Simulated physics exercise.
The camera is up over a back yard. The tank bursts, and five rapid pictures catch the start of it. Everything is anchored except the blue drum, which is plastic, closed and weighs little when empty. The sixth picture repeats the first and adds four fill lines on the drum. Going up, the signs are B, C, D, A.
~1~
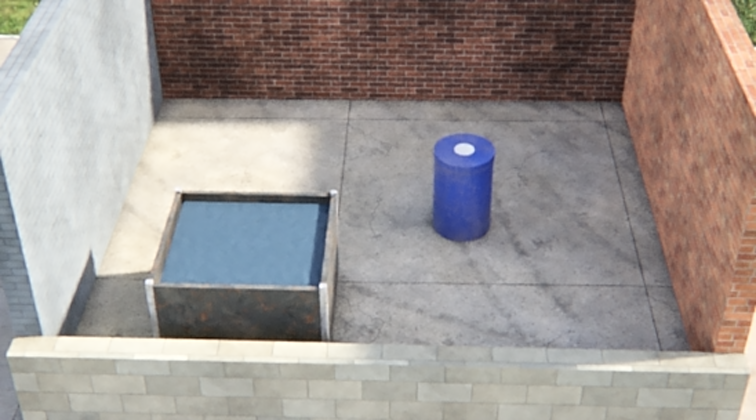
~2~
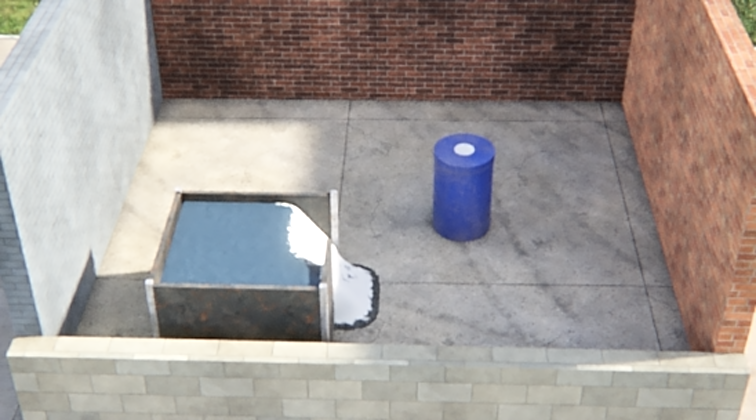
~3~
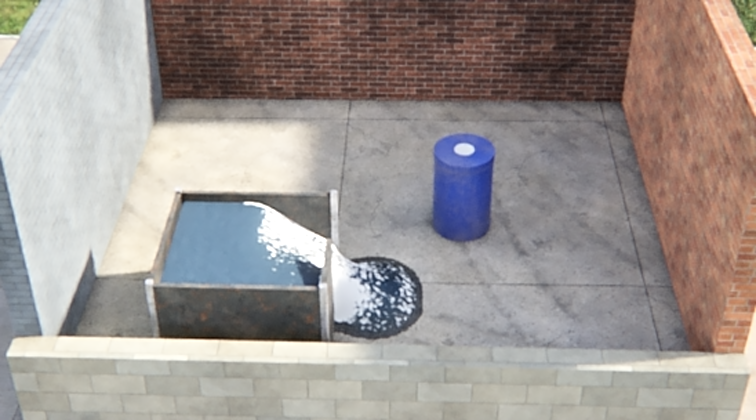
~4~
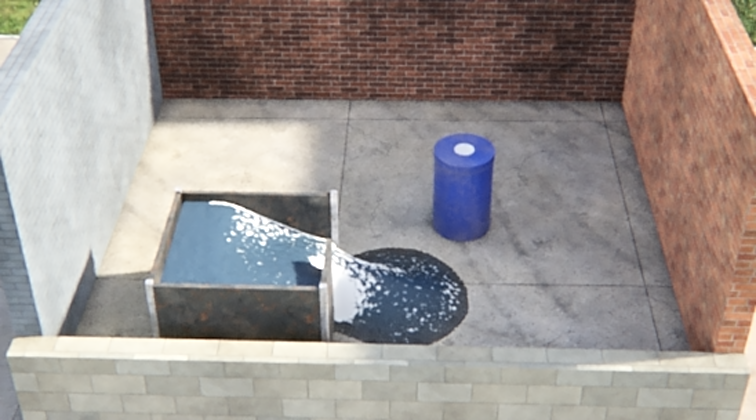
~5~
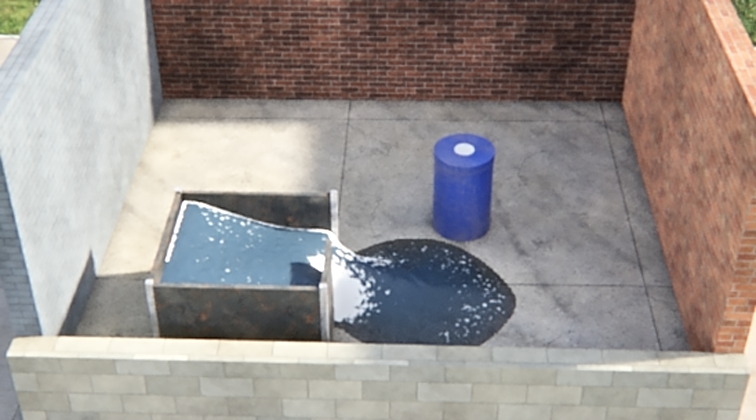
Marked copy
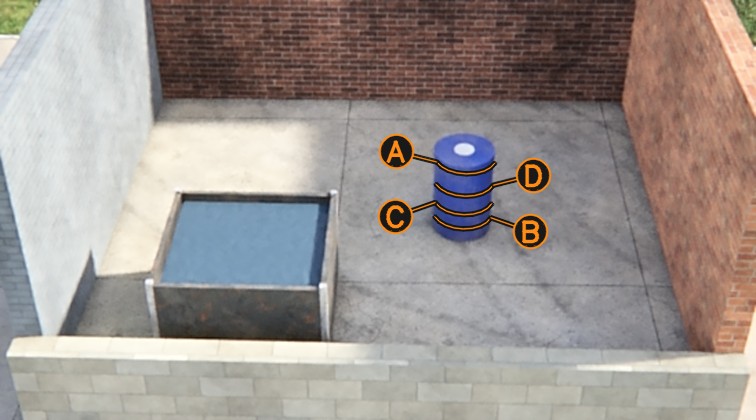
At first, a rusty open tank full of water sits beside a blue drum in a walled concrete yard. Water then pours out of the tank's right side, foaming white onto the ground. The dark puddle spreads steadily rightward and back, while the tank's water level sinks and the drum stays still.
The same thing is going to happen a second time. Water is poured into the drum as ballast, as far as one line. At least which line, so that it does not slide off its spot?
The limit is C.
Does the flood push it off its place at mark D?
No.
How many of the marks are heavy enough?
Three of them.
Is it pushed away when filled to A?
No, that is safe.
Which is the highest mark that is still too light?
That would be B.
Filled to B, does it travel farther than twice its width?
No.
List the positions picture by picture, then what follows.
The first frame shows lid of the blue drum at (465, 150); tank full, its middle at (247, 244).
In the second frame, 1 % of the ground under water, its edge towards the drum at (369, 279).
In the third frame, 3 % of the ground under water, its edge towards the drum at (403, 271).
In the fourth frame, 5 % of the ground under water, its edge towards the drum at (417, 255).
The fifth frame shows lid of the blue drum at (465, 150); 8 % of the ground under water, its edge towards the drum at (430, 244).
In orange, A at (466, 173); B at (463, 228); C at (464, 214); D at (465, 196); from the bottom up B, C, D, A.
For mark A, it does not move.
For mark B, it is pushed about half its own width away.
For mark C, it does not move.
For mark D, it does not move.
